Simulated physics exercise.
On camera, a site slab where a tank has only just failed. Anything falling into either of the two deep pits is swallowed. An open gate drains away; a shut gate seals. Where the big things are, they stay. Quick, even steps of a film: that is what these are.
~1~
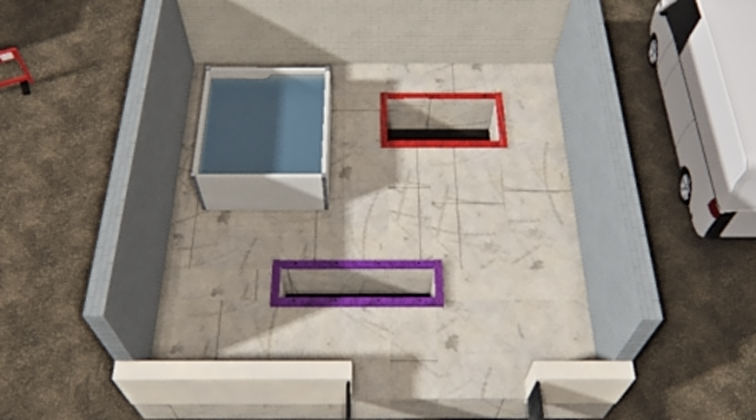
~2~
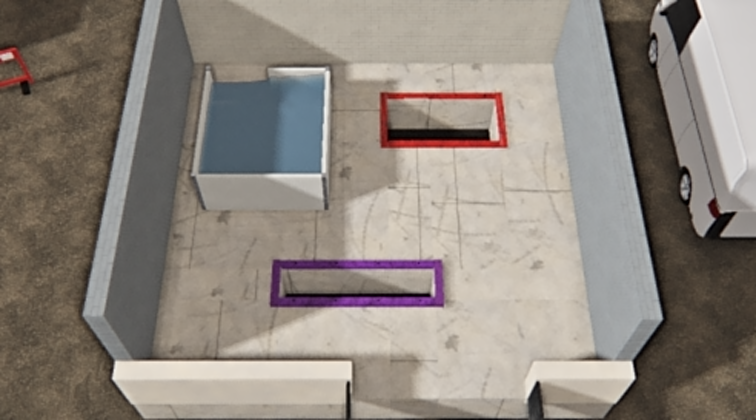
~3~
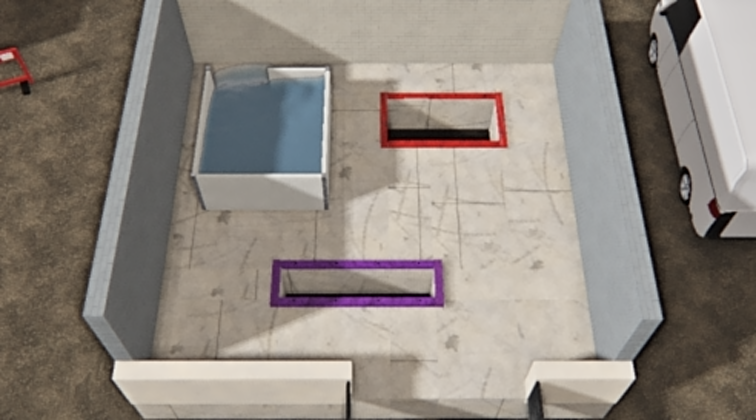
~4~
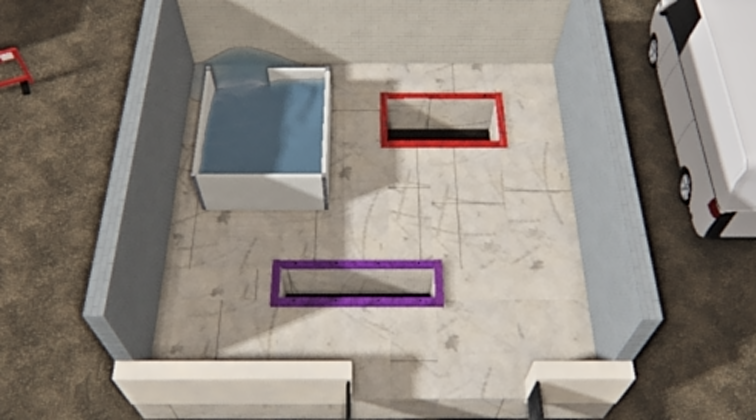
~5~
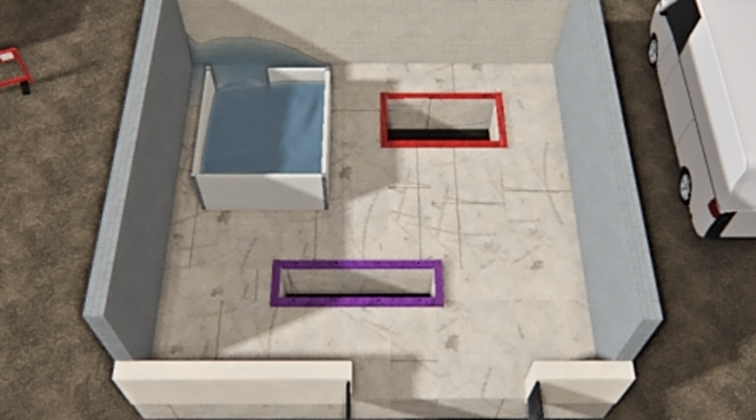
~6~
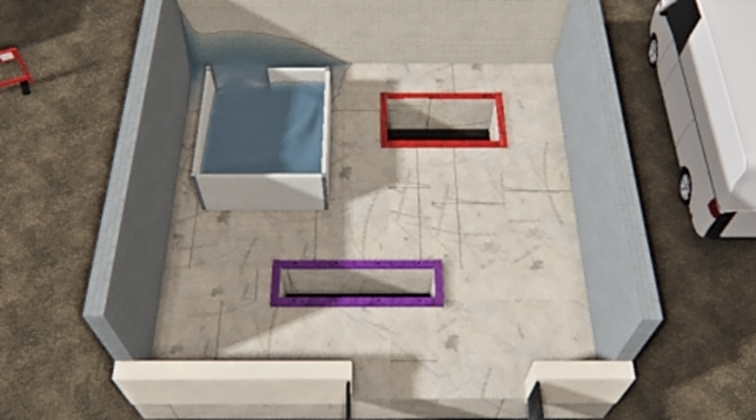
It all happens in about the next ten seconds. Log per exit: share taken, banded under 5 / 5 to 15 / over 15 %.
One by one: Gate: Five per cent up to fifteen, red pit: Greater than fifteen per cent, purple pit: Smaller than five per cent.
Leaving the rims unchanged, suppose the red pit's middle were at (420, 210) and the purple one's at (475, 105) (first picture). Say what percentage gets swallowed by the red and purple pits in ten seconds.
The red pit ends up with 6 per cent, the purple pit with 20 per cent.
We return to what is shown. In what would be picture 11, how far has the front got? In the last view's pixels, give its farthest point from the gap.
Roughly at (462, 64).
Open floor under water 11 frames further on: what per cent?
About 30 in a hundred.
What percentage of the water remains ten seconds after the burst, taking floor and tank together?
Roughly 72 %.
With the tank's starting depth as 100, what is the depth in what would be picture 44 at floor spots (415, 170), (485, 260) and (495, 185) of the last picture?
Respectively 0, 2 and 2 per cent.
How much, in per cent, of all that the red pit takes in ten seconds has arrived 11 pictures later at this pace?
I make it 20 per cent.
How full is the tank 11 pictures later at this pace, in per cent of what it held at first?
About 54 %.
A moment on, water covers 20 % of the floor; the gate 0 %, the red pit 0 %, the purple pit 0 %.
Next, water covers 30 % of the floor; the gate 0 %, the red pit 4 %, the purple pit 0 %.
Then, water covers 50 % of the floor; the gate 0 %, the red pit 9 %, the purple pit 0 %.
Later, water covers 80 % of the floor; the gate 1 %, the red pit 15 %, the purple pit 0 %.
In the end, water covers 90 % of the floor; the gate 11 %, the red pit 18 %, the purple pit 0 %.
